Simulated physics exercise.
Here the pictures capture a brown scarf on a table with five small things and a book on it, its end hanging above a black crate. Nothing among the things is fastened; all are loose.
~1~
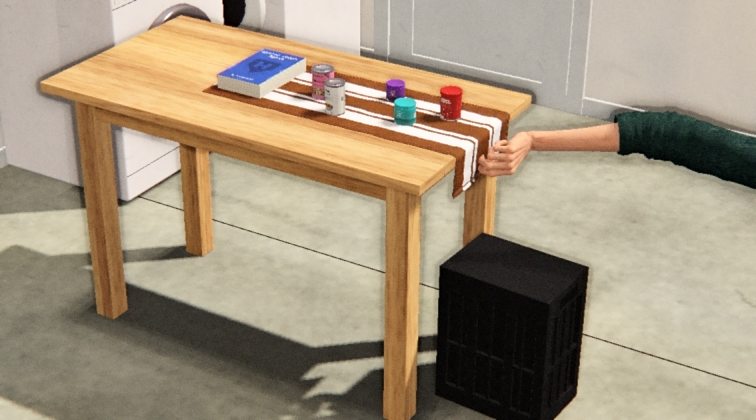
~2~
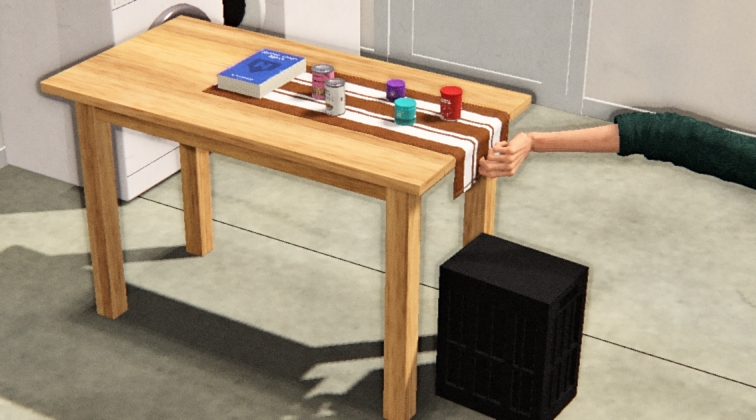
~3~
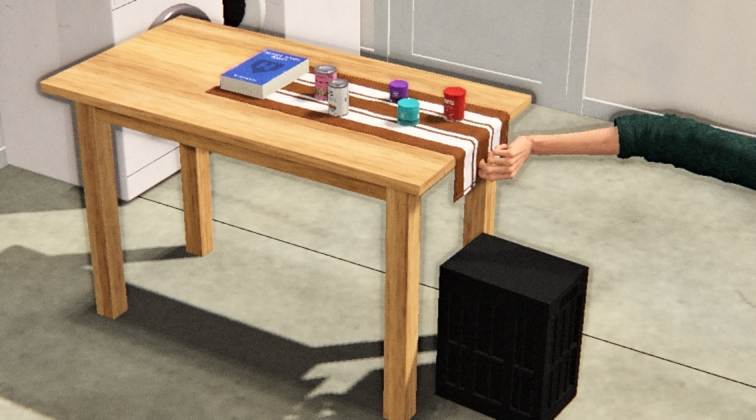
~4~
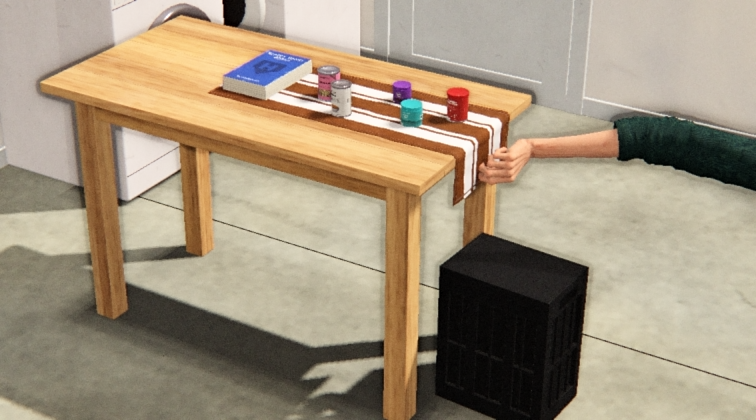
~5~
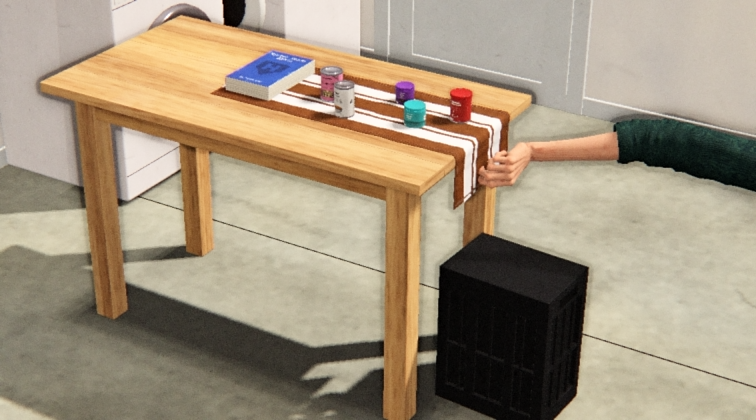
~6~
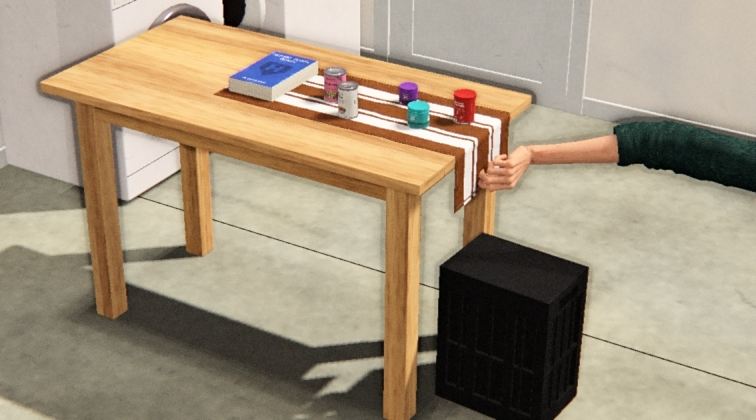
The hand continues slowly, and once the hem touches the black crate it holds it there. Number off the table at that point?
Well, the number that leaves the top comes to exactly two there.
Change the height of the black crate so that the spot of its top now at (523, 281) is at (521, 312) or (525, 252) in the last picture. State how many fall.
The first gives 3, the second 1.
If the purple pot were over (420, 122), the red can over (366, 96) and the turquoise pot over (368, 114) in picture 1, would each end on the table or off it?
The purple pot will end up off, the red can will stay where it is, the turquoise pot will stay where it is.
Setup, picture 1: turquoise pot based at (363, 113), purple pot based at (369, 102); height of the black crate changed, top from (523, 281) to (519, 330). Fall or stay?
Outcome for the turquoise pot: It is lost. Outcome for the purple pot: It is lost.
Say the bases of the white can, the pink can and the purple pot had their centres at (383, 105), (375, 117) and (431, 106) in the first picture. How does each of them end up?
Note - white can retained, pink can retained, purple pot lost.
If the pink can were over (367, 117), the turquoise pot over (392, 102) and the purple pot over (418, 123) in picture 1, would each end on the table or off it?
Here's how it goes: The pink can makes it through, the turquoise pot makes it through, and the purple pot ends up down.
A little later, hem near (480, 220); all still up.
Next, hem on the crate; red can and turquoise pot gone.
When it is over, hem on the crate; red can and turquoise pot gone. It carries off two.
